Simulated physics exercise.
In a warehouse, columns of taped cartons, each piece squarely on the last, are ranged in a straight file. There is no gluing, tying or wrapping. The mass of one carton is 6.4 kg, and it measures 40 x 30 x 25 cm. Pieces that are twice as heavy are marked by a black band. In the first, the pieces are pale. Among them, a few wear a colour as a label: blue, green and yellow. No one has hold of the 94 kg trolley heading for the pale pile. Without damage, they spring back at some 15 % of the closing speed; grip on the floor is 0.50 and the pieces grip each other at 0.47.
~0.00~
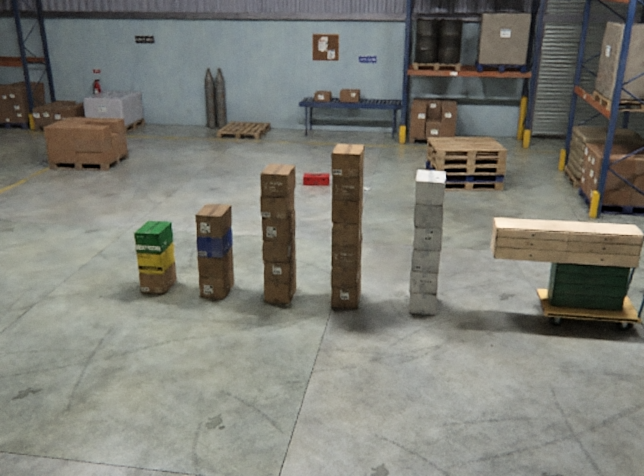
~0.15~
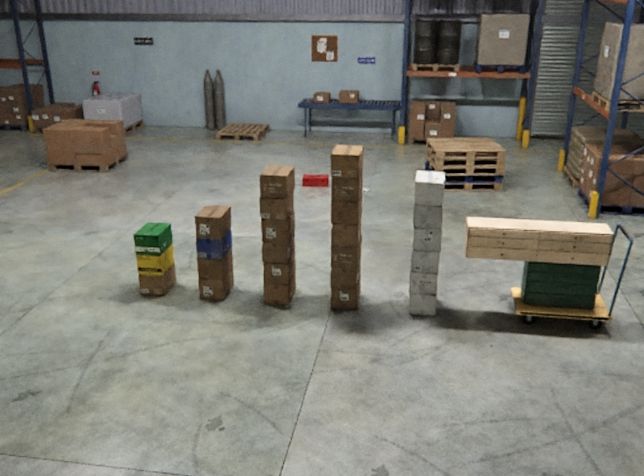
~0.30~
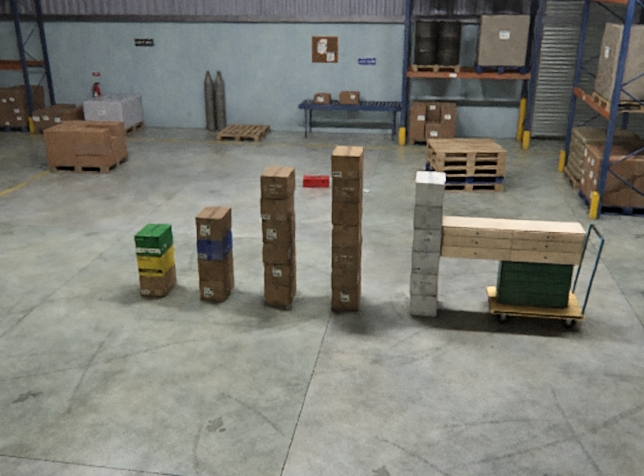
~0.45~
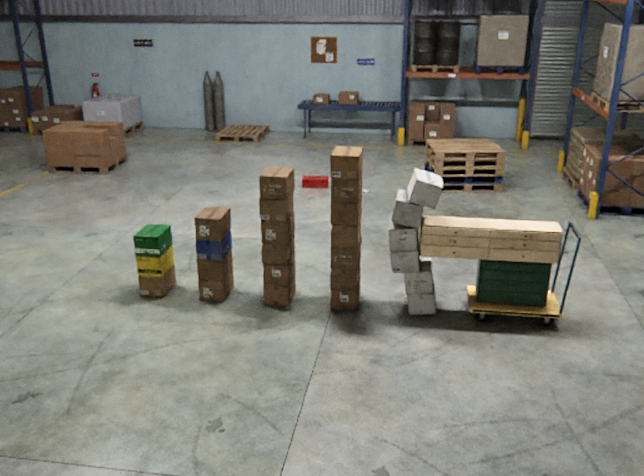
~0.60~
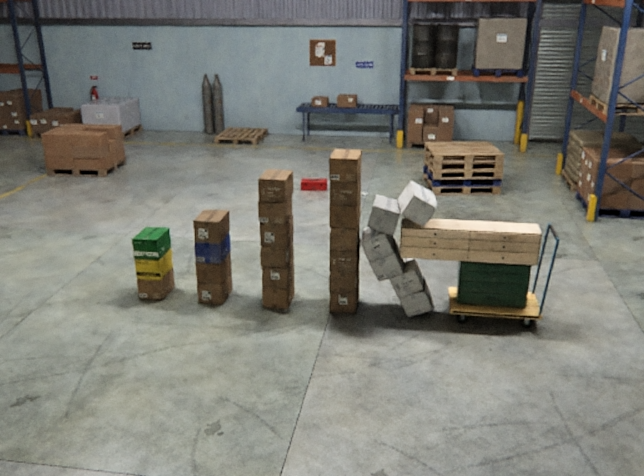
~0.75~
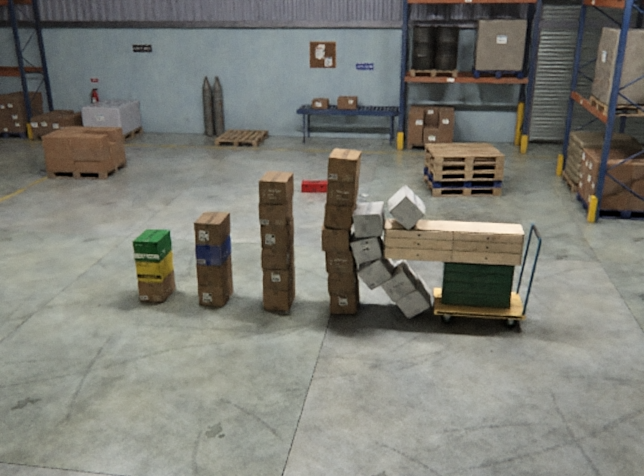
In a warehouse, a loaded trolley moves left and pushes pale cartons against a brown stack.
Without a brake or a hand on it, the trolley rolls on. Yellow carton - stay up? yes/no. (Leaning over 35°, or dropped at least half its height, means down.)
No.
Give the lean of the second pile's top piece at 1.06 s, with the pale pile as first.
I'd put it close to 20° from upright.
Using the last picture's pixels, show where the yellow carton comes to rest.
In the last picture it comes to a stop at about (97, 276).
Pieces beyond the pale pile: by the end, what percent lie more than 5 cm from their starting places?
The answer is 100 percent.
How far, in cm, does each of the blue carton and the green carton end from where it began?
So blue shifts 80 cm, while green shifts 130 cm.
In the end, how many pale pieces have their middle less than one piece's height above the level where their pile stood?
I count 2 of the pale pieces.
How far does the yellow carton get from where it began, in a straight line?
Start and end are some 80 cm apart.
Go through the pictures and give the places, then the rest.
In the first picture (places mark the middle of the side facing us), load (502, 238) 55 cm short; yellow carton (150, 264); blue carton (209, 248); green carton (147, 244); the rest undisturbed.
The second picture shows load (473, 237) 27 cm short; yellow carton (149, 266).
The third picture shows load (447, 236) just touching; yellow carton (150, 267).
The fourth picture shows load (426, 235) 22 cm in, top of the pale pile leaning 16°; yellow carton (149, 267); the rest undisturbed.
The fifth picture shows load (406, 237) 41 cm in, top of the pale pile leaning 29°; yellow carton (148, 270); the rest undisturbed.
The sixth picture shows load (390, 238) 59 cm in, top of the pale pile leaning 43°; yellow carton (148, 272); green carton (146, 252); blue carton (208, 255); steepest lean 3°, the carton at (342, 170); 7 disturbed, none down.
After 1.06 s, 6 of the pale pile down; none of the 20 other cartons down, 7 disturbed; yellow carton unmoved.
After 1.58 s, 6 of the pale pile down; 7 of the 20 other cartons down; yellow carton unmoved; blue carton leaning 6°.
After 2.38 s, 6 of the pale pile down; 19 of the 20 other cartons down; yellow carton leaning 62°, 15 cm lower; green carton leaning 61°, 31 cm lower.
At rest (4.9 s), 6 of the pale pile down; 19 of the 20 other cartons down; yellow carton on its side; green carton upside down; blue carton leaning 10°, 23 cm lower. As the last picture would show them, middles, yellow carton near (97, 276), green carton near (60, 279).
